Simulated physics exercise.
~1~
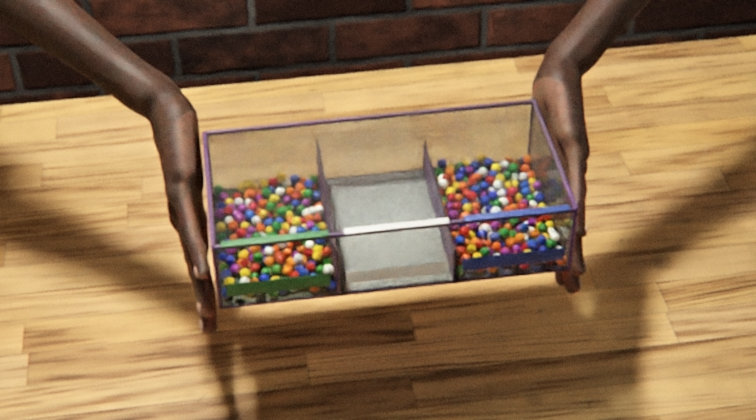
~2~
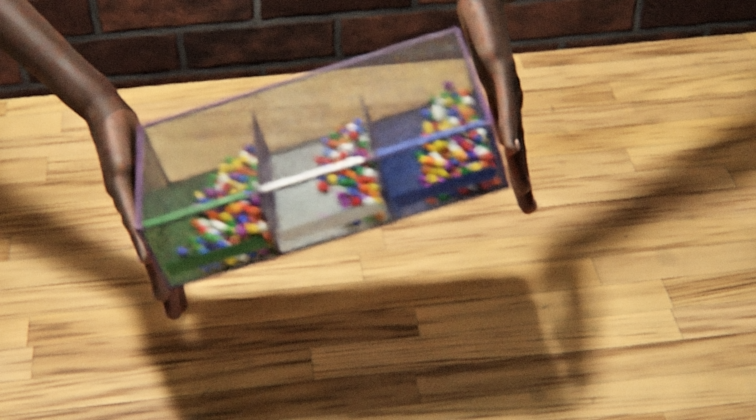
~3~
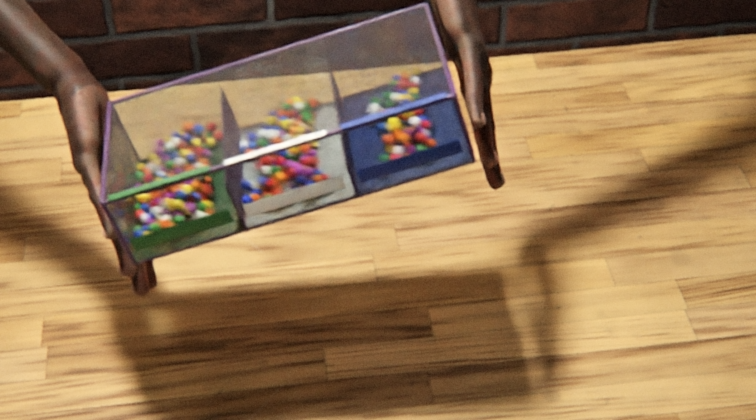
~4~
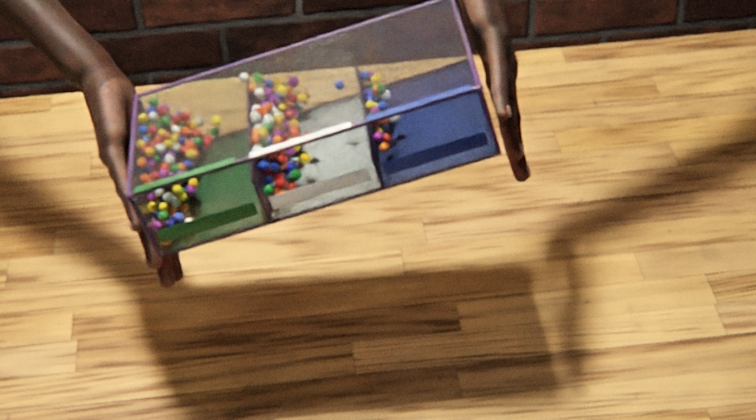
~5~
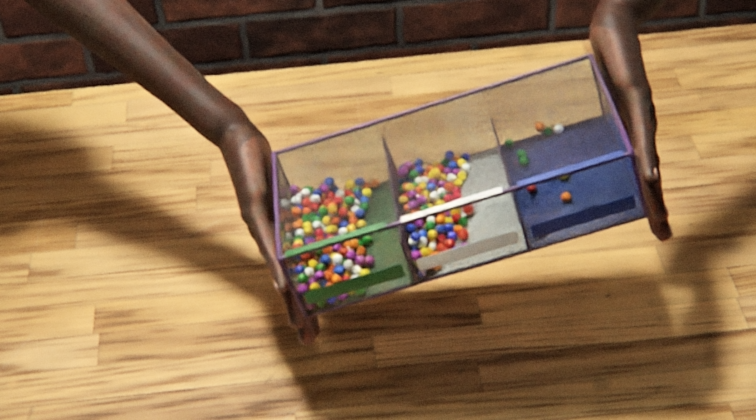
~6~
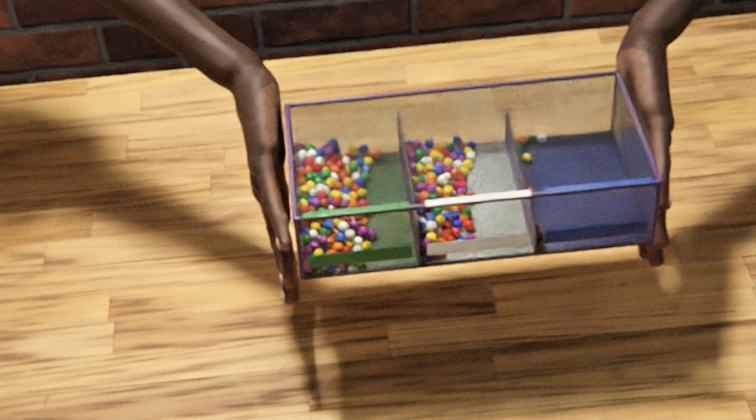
Colourful beads spill leftward between compartments as two hands tilt a clear box, then level it, leaving the blue section nearly empty.
